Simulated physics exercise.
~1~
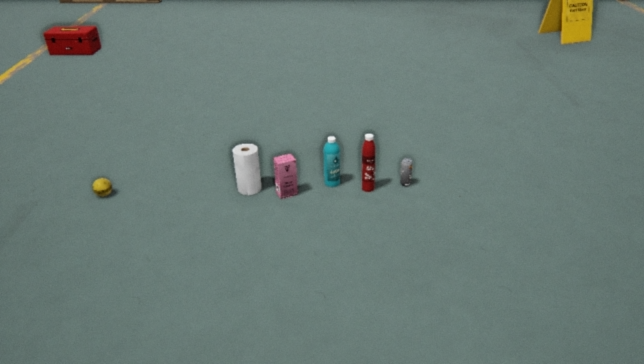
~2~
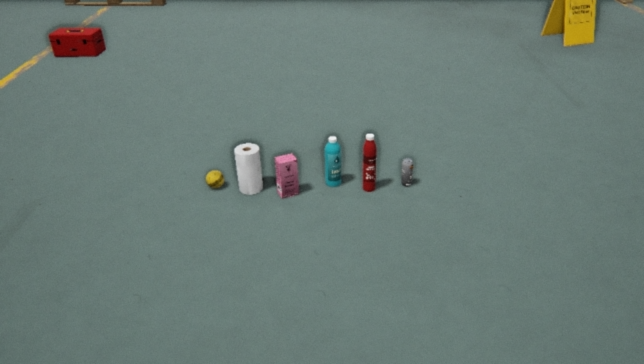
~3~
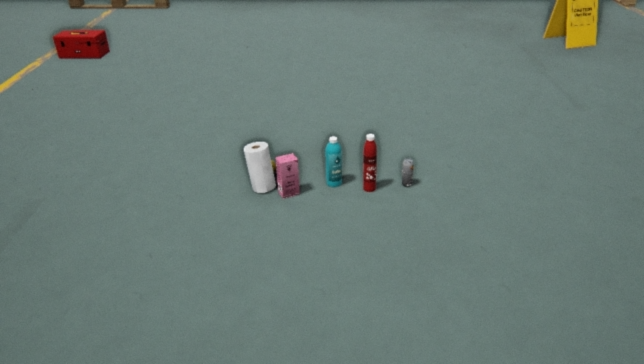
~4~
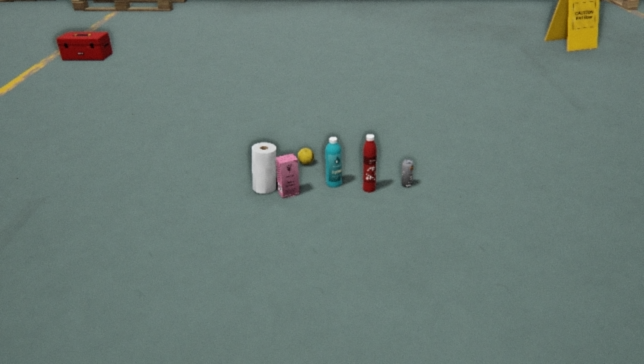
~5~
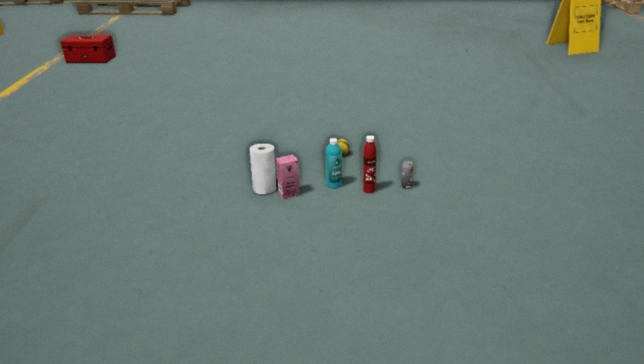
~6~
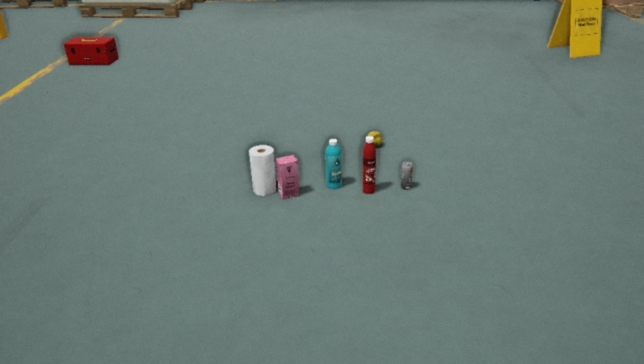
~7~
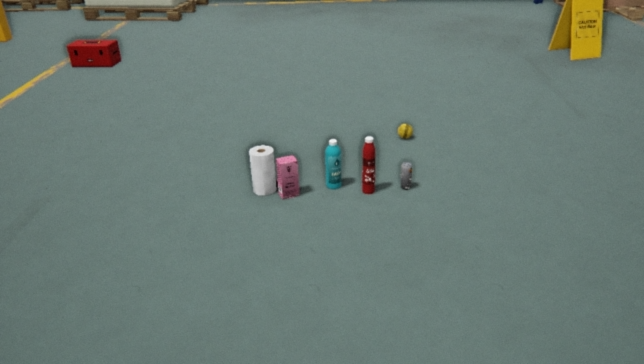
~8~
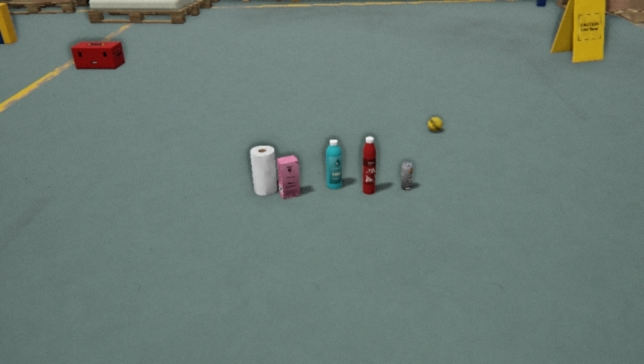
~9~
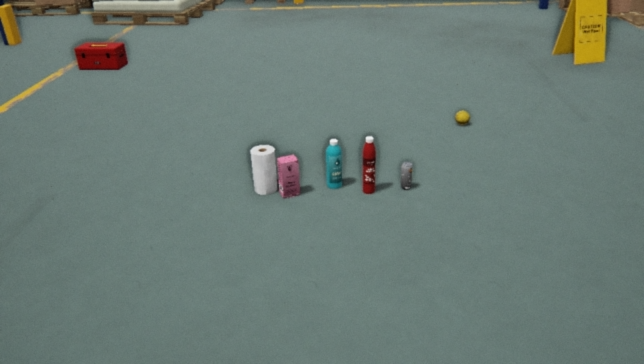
A yellow ball rolls right, nudges the upright white roll, passes behind the others and continues.
